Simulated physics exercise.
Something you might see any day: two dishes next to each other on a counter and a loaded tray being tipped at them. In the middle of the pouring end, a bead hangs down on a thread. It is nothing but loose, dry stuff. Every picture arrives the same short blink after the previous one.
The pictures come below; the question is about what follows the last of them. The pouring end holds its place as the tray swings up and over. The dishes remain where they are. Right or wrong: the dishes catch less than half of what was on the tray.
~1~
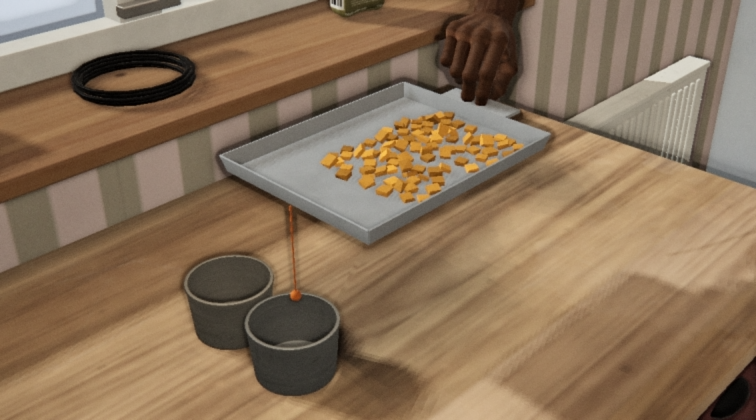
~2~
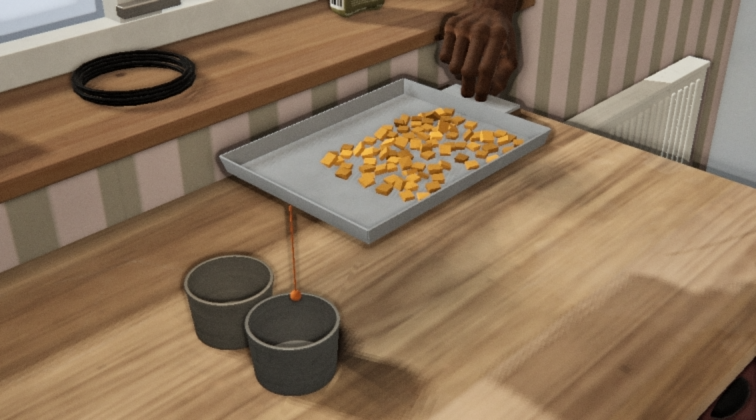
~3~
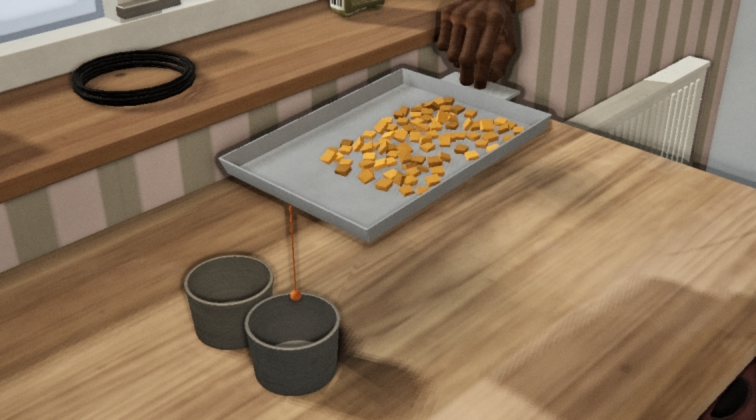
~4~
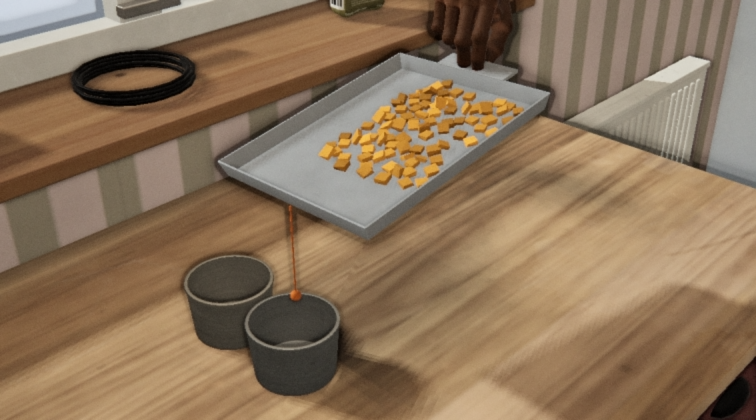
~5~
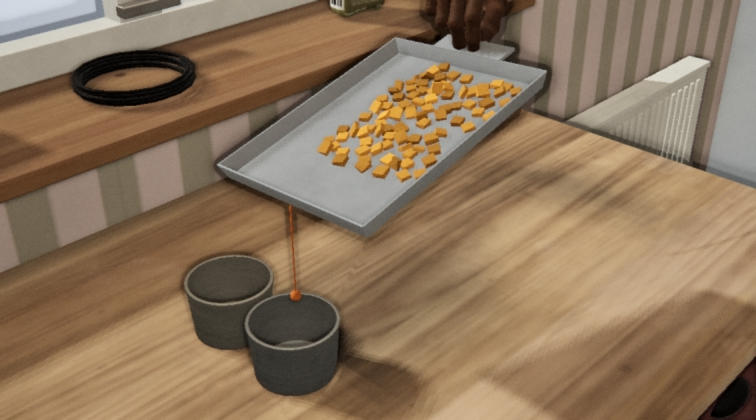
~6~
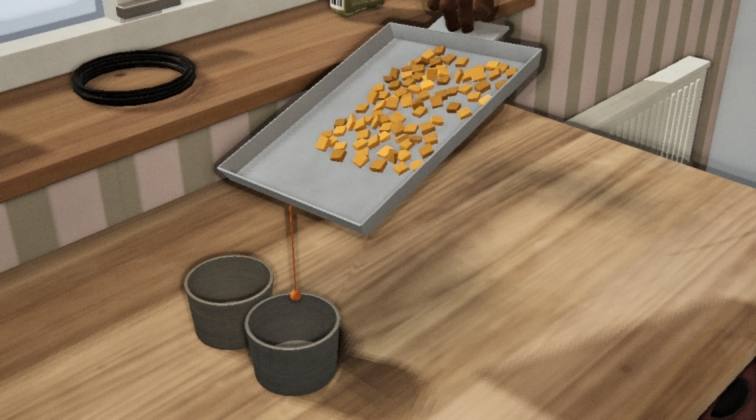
Wrong - they catch more than half.
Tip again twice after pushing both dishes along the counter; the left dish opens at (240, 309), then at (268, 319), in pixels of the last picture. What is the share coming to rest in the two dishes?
40 %, 30 %.
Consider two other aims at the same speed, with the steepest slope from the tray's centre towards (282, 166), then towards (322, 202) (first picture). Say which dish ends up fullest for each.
Record: Try 1, the dish at the left; try 2, the dish at the right.
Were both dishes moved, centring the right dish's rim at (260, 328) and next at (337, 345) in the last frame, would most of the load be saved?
The pair would catch the greater share the first time and the lesser share the second time.
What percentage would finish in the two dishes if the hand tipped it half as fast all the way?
It would be around 80 percent.
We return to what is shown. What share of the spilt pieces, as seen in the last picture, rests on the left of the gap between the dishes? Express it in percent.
90 %, near enough.
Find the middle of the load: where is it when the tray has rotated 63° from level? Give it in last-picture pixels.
Somewhere around pixel (265, 175) in the last picture.
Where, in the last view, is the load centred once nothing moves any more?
Roughly at (230, 333), give or take.
Soon, tray tipped steeply; nearly all on the tray; a stray few in the air.
A while on, tray tipped past a quarter turn; about half on the tray; a small part in the right dish; about a quarter in the left dish; about a quarter outside both; a small part in the air.
Towards the end, tray tipped past a quarter turn; a small part in the right dish; about half in the left dish; about a third outside both.
Finally, tray tipped past a quarter turn; a small part in the right dish; about half in the left dish; about a third outside both.
